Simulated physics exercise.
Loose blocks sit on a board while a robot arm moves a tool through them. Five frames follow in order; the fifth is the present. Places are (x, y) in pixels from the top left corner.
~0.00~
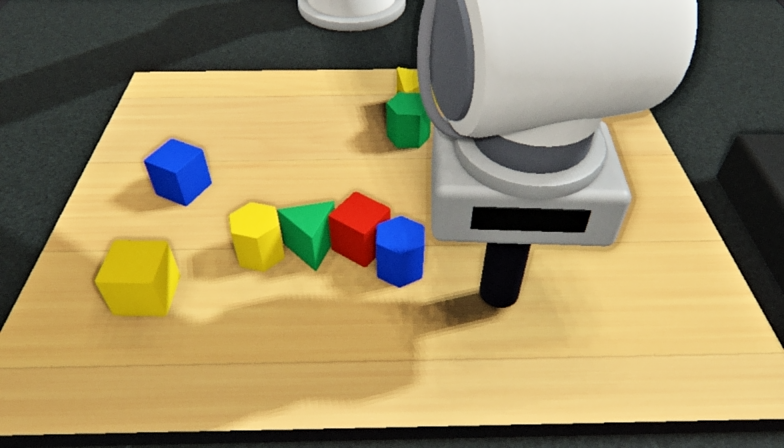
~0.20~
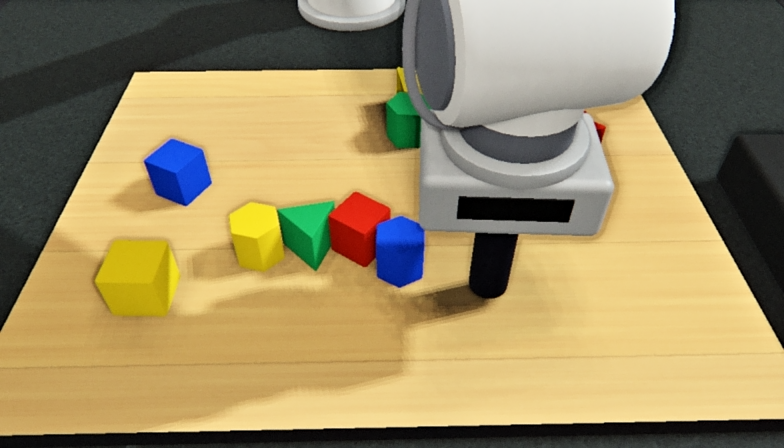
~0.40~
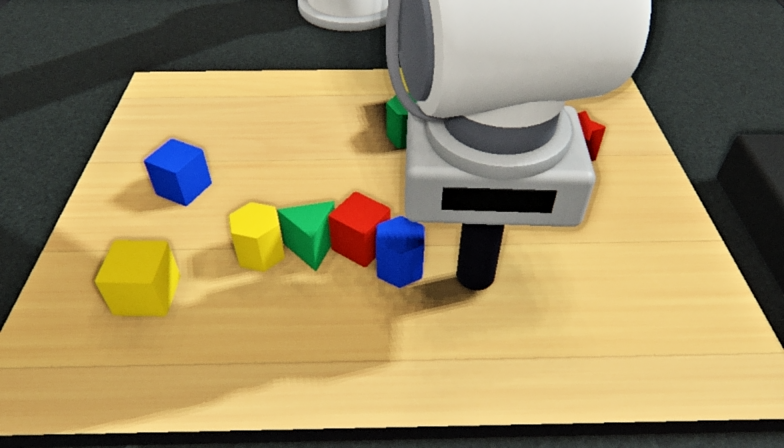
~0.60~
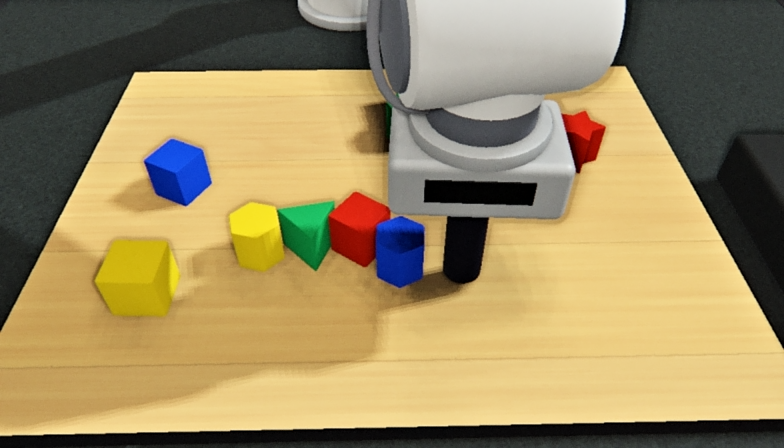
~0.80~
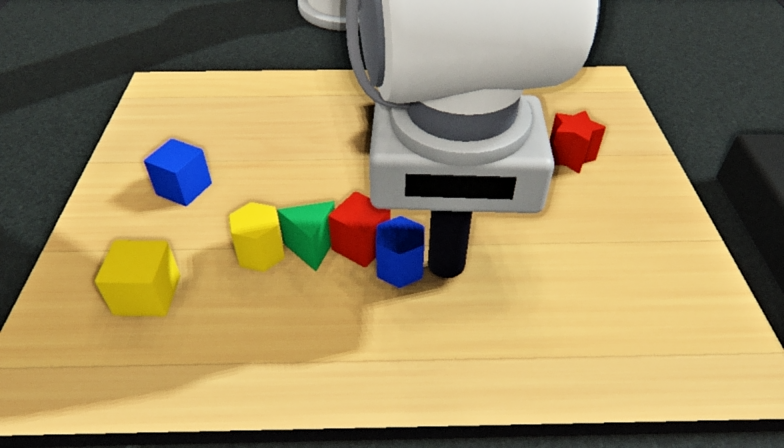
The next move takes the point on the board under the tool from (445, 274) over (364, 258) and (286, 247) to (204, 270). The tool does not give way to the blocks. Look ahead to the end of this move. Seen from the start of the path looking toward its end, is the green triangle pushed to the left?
No
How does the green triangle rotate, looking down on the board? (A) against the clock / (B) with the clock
The answer is B.
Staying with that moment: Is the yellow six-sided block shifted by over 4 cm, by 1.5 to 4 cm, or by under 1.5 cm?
It will move more than 4 cm.
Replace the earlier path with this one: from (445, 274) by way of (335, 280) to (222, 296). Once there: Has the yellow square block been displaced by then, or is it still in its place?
It holds its position.
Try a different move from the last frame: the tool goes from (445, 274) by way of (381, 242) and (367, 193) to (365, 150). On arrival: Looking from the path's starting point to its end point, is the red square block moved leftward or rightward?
Left.
On the path given first. One third of the way, tool at (363, 249); yellow six-sided block at (243, 221), turned 25° anticlockwise; green triangle at (283, 194), turned 30° anticlockwise; red square block at (322, 186), turned 45° clockwise; blue six-sided block at (320, 218), turned 15° clockwise.
Two thirds of the way, tool at (283, 238); yellow six-sided block at (186, 223), turned 60° anticlockwise; green triangle at (245, 182), turned 70° clockwise; red square block at (319, 184), turned 55° clockwise; blue six-sided block at (237, 210).
At the end, tool at (201, 261); yellow six-sided block at (146, 219), turned 120° anticlockwise; green triangle at (244, 181), turned 75° clockwise; red square block at (319, 184), turned 55° clockwise; blue six-sided block at (196, 204), turned 55° clockwise.
